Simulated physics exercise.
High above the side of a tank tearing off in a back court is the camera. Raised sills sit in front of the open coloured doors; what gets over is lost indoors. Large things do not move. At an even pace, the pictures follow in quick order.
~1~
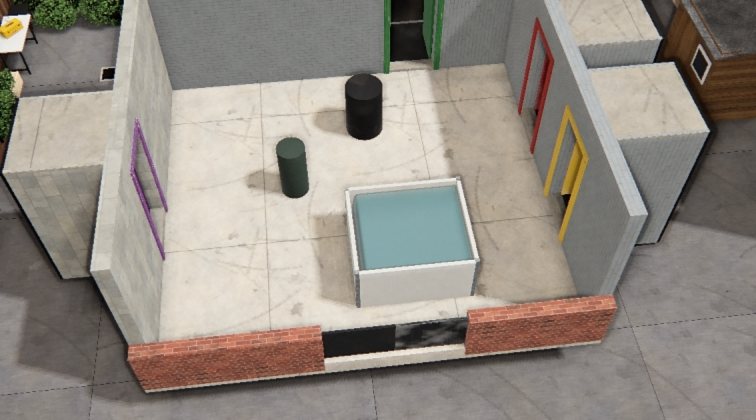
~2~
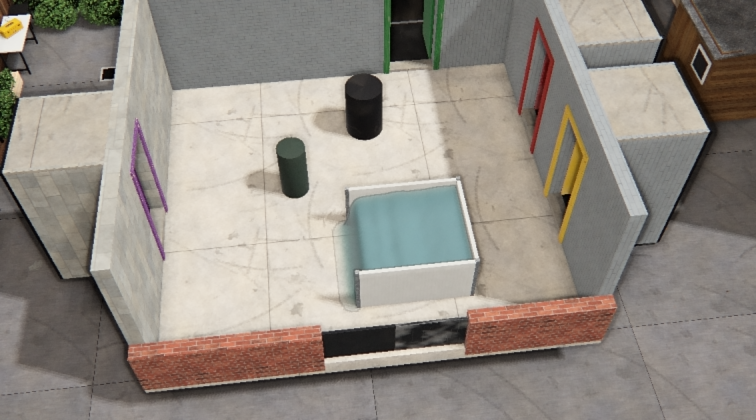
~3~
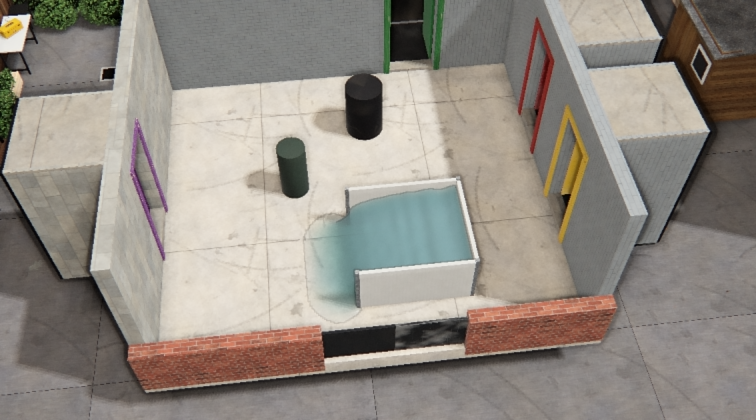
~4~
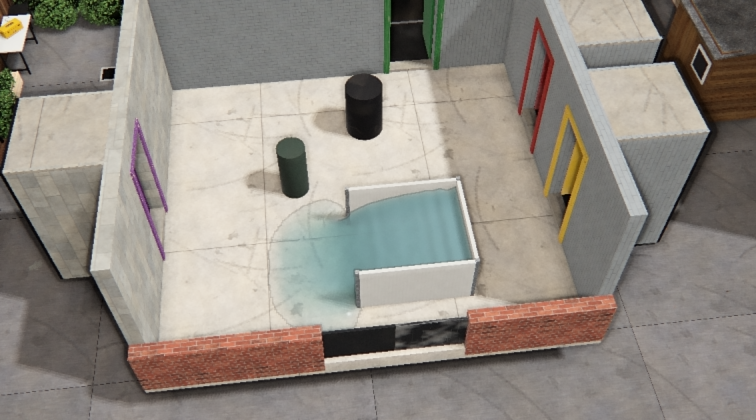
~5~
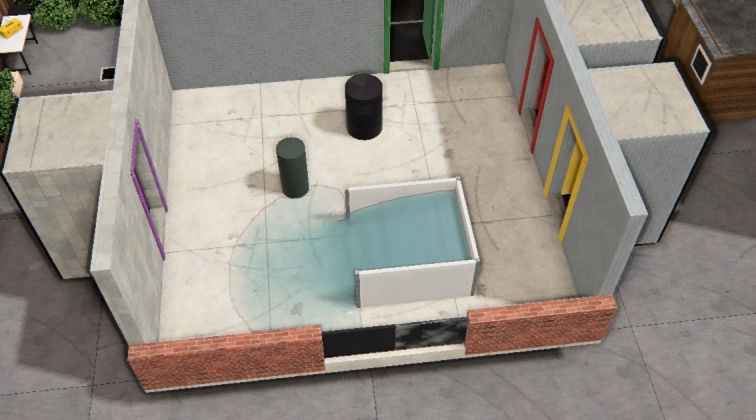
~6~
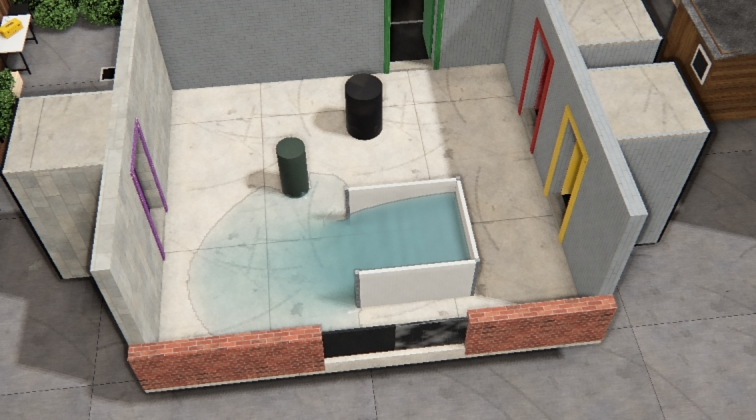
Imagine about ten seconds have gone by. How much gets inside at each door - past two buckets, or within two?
The yellow door within two, the red door within two, the green door within two, the purple door past two.
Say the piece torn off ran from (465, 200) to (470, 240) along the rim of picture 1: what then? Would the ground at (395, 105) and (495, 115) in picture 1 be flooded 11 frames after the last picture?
Log: Point 1 unreached; point 2 inundated.
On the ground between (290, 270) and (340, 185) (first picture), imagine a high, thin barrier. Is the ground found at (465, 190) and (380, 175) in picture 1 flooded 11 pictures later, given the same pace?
One after the other: Covered, wet.
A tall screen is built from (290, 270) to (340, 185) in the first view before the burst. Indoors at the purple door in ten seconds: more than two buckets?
Note: Purple door remains below the limit.
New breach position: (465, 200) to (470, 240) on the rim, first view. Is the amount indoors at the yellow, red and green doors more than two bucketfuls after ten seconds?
Here's how it turns out: The yellow door surpasses the limit, the red door fails to reach the limit, and the green door fails to reach the limit.
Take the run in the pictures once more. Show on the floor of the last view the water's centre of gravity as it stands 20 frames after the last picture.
Near (253, 241).
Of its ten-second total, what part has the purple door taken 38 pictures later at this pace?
Close to 100 %.
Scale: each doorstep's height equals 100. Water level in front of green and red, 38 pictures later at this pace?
Approx. 100 % then 0 %.
A moment on, water covers 30 % of the floor; the yellow door not reached, the red door not reached, the green door not reached, the purple door under two buckets in.
Next, water covers 35 % of the floor; the yellow door not reached, the red door not reached, the green door not reached, the purple door over two buckets in.
Then, water covers 45 % of the floor; the yellow door not reached, the red door not reached, the green door not reached, the purple door far over two buckets in.
Later, water covers 75 % of the floor; the yellow door not reached, the red door not reached, the green door wet at the sill, nothing in, the purple door far over two buckets in.
In the end, water covers 95 % of the floor; the yellow door wet at the sill, nothing in, the red door wet at the sill, nothing in, the green door wet at the sill, nothing in, the purple door far over two buckets in.
